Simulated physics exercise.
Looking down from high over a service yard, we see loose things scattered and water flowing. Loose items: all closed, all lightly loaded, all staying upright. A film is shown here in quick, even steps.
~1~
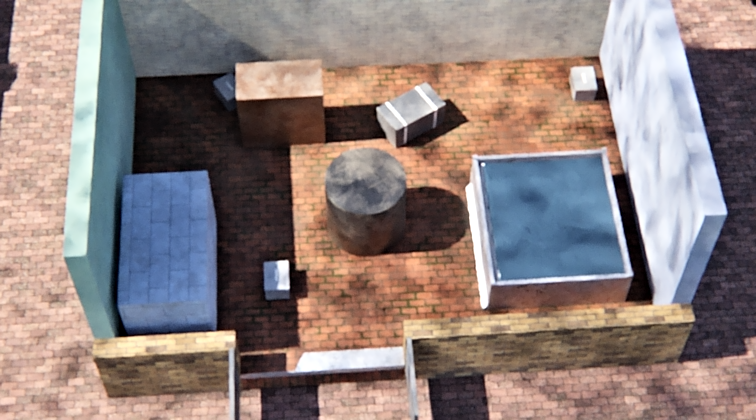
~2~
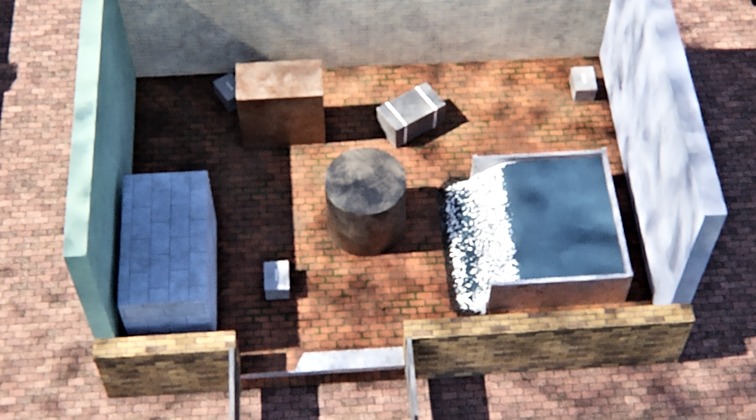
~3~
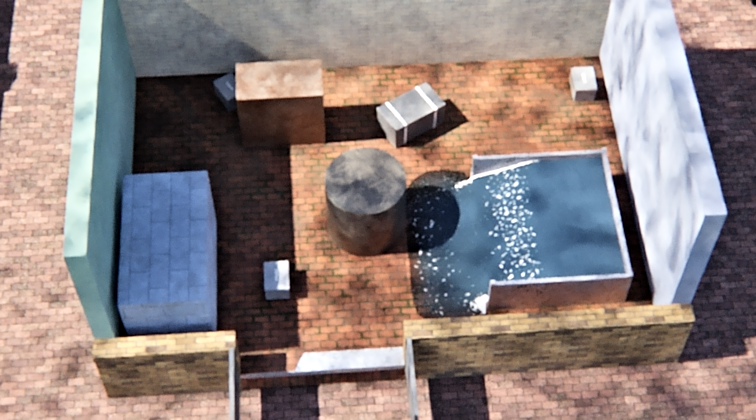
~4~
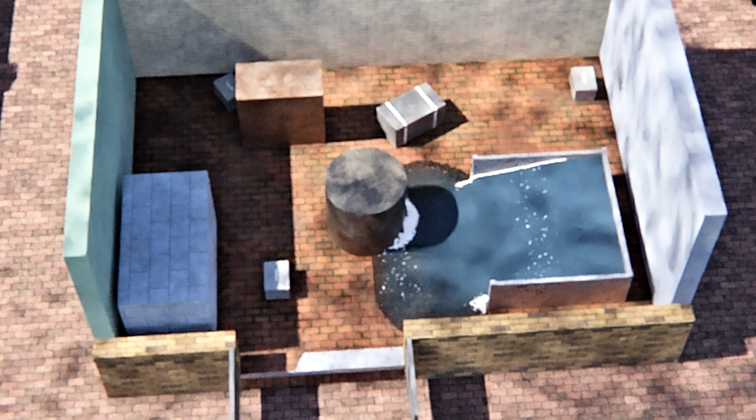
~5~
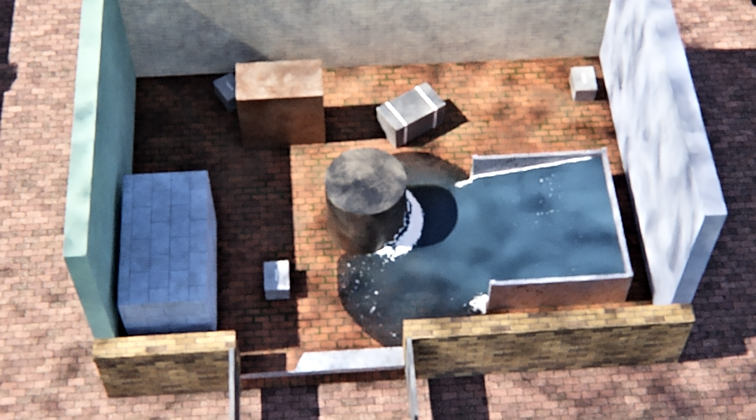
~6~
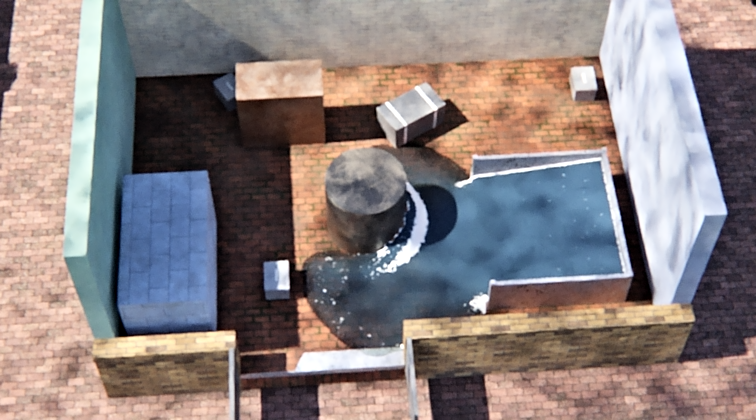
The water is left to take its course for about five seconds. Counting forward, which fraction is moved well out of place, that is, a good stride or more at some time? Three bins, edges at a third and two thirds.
Bin: Under a third.
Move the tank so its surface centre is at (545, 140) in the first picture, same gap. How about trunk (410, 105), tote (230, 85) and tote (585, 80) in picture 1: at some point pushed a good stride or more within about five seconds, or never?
Lab note - in sequence: Displaced that much; displaced that much; less than that.
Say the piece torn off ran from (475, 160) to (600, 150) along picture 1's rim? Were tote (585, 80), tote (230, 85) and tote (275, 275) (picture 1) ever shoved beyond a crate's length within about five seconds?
Object by object: Displaced that much, displaced that much, less than that.
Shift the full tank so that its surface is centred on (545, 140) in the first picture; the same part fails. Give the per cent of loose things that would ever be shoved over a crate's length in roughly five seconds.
Around 60 %.
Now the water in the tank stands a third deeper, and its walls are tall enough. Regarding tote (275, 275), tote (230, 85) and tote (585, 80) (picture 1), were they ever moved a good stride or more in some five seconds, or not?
Respectively, gets that far, gets that far, never gets that far.
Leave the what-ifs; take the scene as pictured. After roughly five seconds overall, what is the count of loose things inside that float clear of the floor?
So that is 2.
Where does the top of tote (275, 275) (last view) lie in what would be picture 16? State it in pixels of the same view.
It should be at roughly (226, 269).
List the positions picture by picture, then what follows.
The first frame shows a tote at (276, 275) rests on the ground; a trunk at (411, 106) rests on the ground; 0 of 5 have shifted.
The second frame shows a tote at (276, 275), on the bottom; a trunk at (411, 106) rests on the ground; 0 of 5 have shifted.
The third frame shows a tote at (276, 275), on the bottom; a trunk at (411, 106) rests on the ground; 0 of 5 have shifted.
The fourth frame shows a tote at (276, 275) rests on the ground; a trunk at (411, 106) rests on the ground; 0 of 5 have shifted.
The fifth frame shows a tote at (276, 275) rests on the ground; a trunk at (411, 106) rests on the ground; 0 of 5 have shifted.
The sixth frame shows a tote at (276, 275), on the bottom; a trunk at (411, 106) rests on the ground; 0 of 5 have shifted.
A moment on, 0 of 5 are well off their spots; 0 afloat.
Next, 1 of 5 are well off their spots; 1 afloat.
Later, 1 of 5 are well off their spots; 0 afloat.
In the end, 1 of 5 are well off their spots, and 1 have been at some point; 2 afloat.
